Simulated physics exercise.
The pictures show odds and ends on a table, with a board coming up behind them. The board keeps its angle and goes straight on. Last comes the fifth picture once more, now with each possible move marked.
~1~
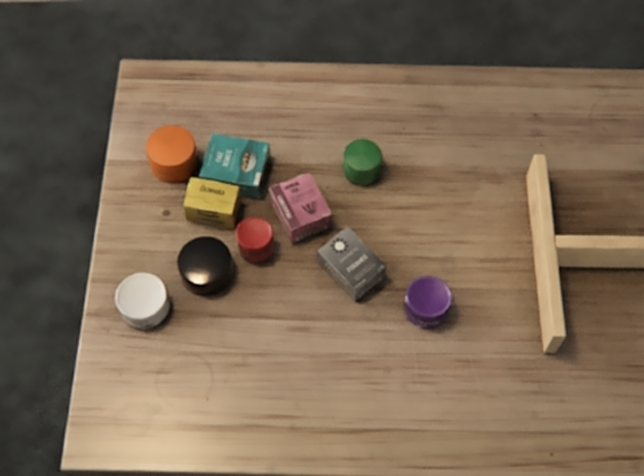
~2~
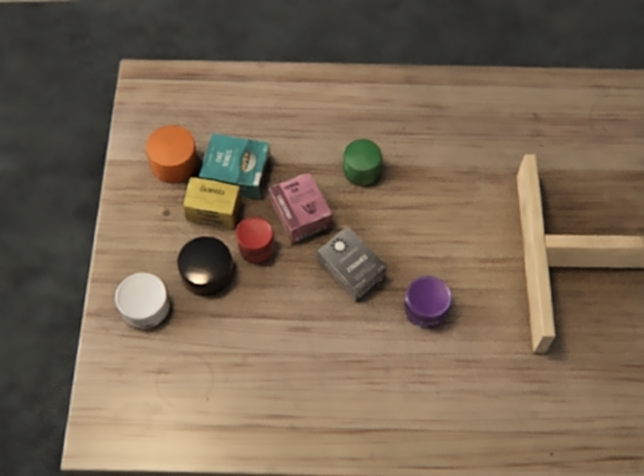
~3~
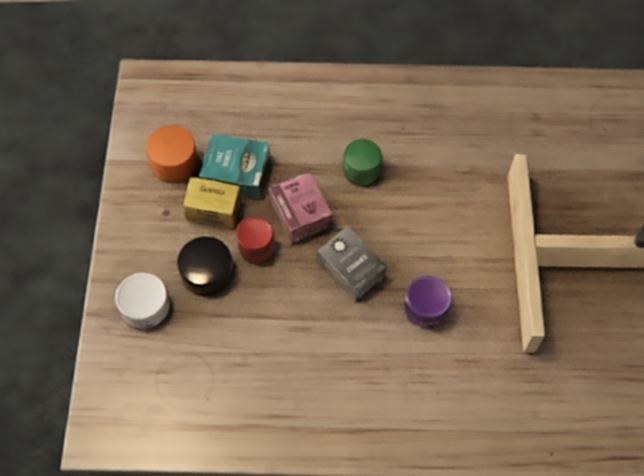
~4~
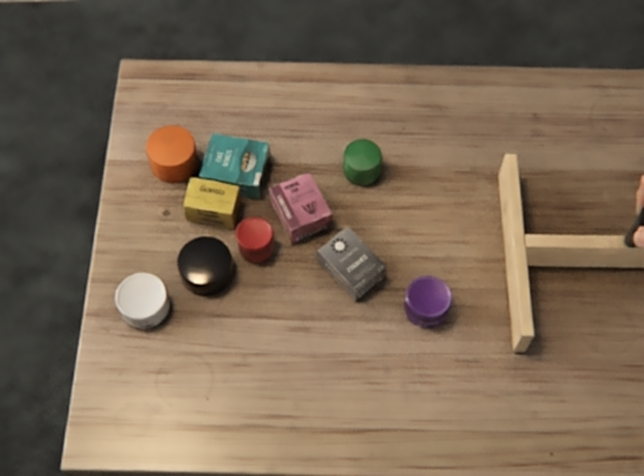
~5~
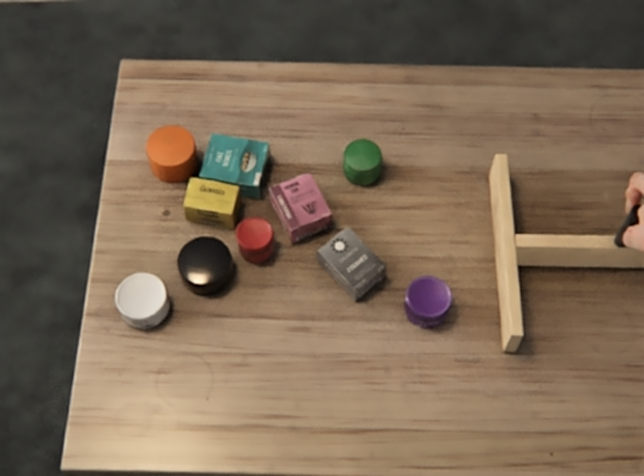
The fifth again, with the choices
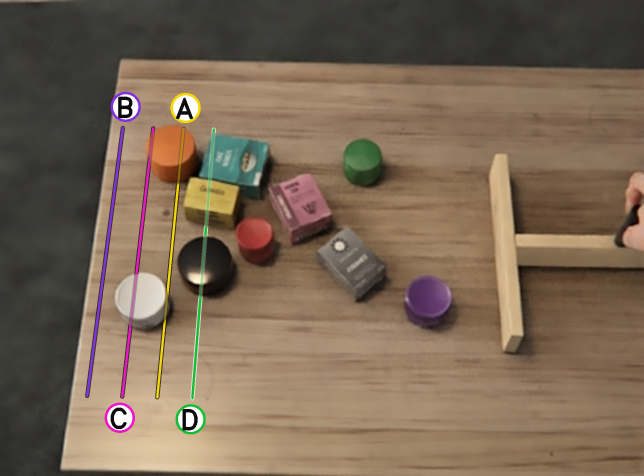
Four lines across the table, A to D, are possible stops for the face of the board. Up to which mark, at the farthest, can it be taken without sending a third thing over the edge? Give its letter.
It can go as far as A.
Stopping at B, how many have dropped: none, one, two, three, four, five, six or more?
By then, six or more.
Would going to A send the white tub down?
No.
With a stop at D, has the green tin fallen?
No.
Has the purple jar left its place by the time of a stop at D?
Yes.
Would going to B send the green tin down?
By then, no.
On the marked copy, A at (171, 253); B at (106, 252); C at (139, 253); D at (204, 254).
With A. Early on, board (388, 237); purple jar (358, 315); grey box (345, 262).
Further on, board (266, 235); orange tin (146, 142); yellow packet (193, 202).
At the end, board (172, 233); yellow packet (101, 200); black pot (97, 272); none fallen.
As for the rest, B drops eight; C drops five; D is within the limit but short.
